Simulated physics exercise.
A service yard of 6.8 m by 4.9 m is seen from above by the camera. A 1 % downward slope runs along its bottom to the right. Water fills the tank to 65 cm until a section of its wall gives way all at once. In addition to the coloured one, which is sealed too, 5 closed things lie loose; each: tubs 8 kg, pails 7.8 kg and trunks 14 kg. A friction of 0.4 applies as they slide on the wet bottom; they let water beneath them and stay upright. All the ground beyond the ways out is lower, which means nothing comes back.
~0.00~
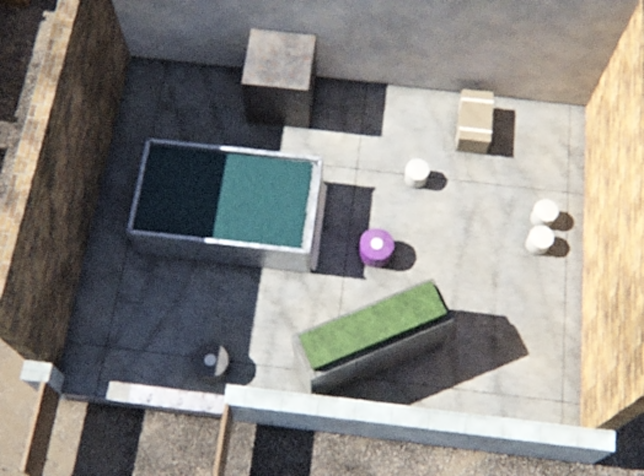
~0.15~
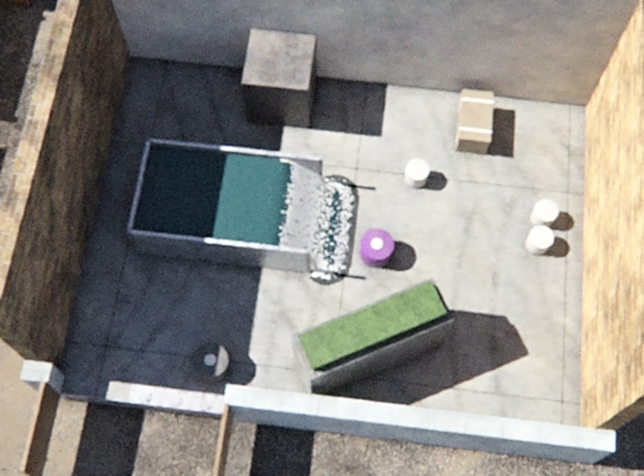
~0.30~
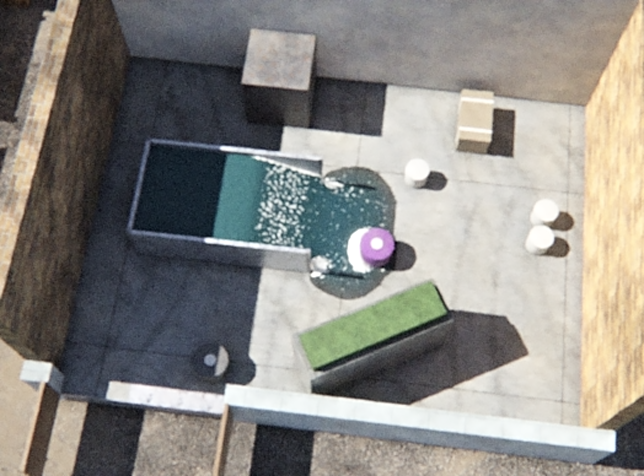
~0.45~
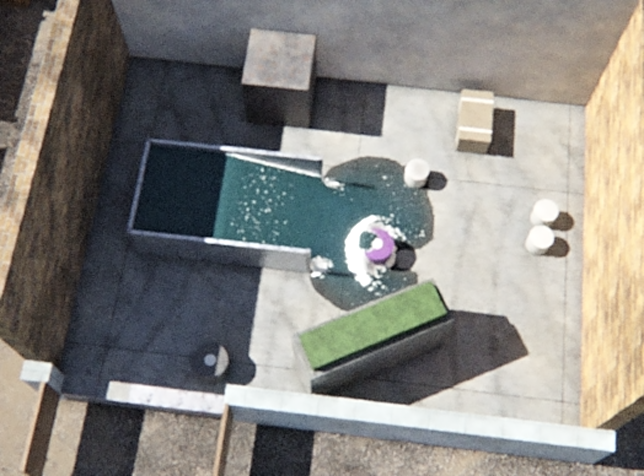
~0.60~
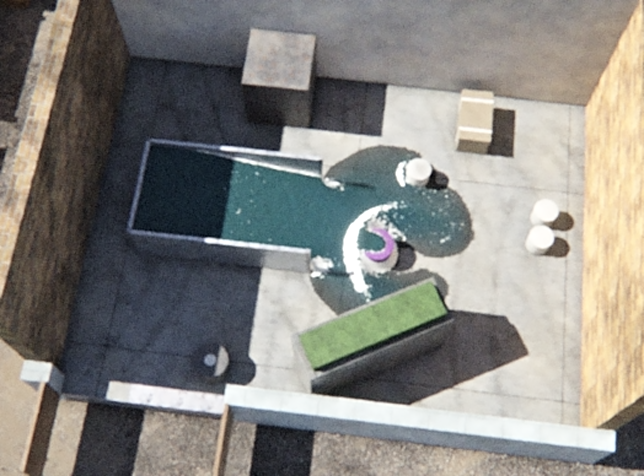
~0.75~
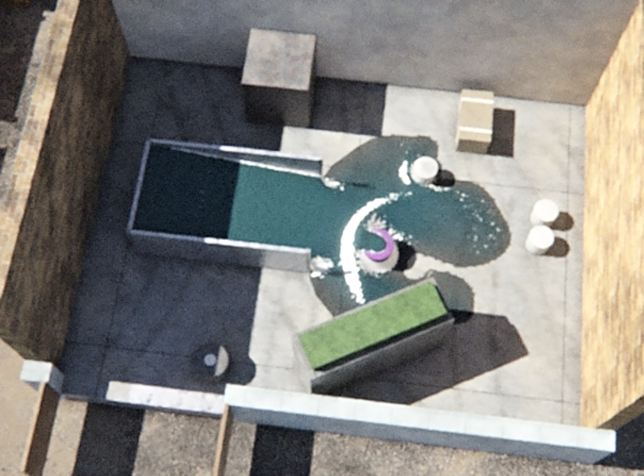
Water surging from the open end of a tank, spreading across a walled yard around a purple tub and nudging a white pail.
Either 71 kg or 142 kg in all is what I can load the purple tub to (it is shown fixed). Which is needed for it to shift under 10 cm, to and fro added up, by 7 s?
Result: High ballast only.
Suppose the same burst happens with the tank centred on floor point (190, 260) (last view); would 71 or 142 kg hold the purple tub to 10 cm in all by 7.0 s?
Well, then you need the heavier one.
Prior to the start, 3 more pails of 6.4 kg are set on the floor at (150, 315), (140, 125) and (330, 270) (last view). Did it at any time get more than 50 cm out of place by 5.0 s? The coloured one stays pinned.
In the given order, I'd say smaller, smaller, greater.
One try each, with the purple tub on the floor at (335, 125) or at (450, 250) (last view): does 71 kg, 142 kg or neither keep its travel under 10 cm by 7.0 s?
First spot: Light mass works; second spot: Needs the heavier mass.
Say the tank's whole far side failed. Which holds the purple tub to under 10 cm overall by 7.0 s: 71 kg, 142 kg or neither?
Answer: The small one.
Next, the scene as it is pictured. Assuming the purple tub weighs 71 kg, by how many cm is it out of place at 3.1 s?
Around 100 centimetres out of place.
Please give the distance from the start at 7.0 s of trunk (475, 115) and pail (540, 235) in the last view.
Net shift, one by one: 100 cm / 200 cm.
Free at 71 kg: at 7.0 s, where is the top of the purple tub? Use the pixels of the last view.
Near (455, 260).
After 1.4 s the purple tub would be 51 cm from its start with 71 kg and 0 cm from its start with 142 kg; 17 cm of water round it then.
After 3.1 s the purple tub would be 106 cm from its start with 71 kg and 0 cm from its start with 142 kg; 9 cm of water round it then.
After 4.9 s the purple tub would be 106 cm from its start with 71 kg and 0 cm from its start with 142 kg; 5 cm of water round it then.
After 7.0 s the purple tub would be 106 cm from its start with 71 kg and 0 cm from its start with 142 kg; 8 cm of water round it then.
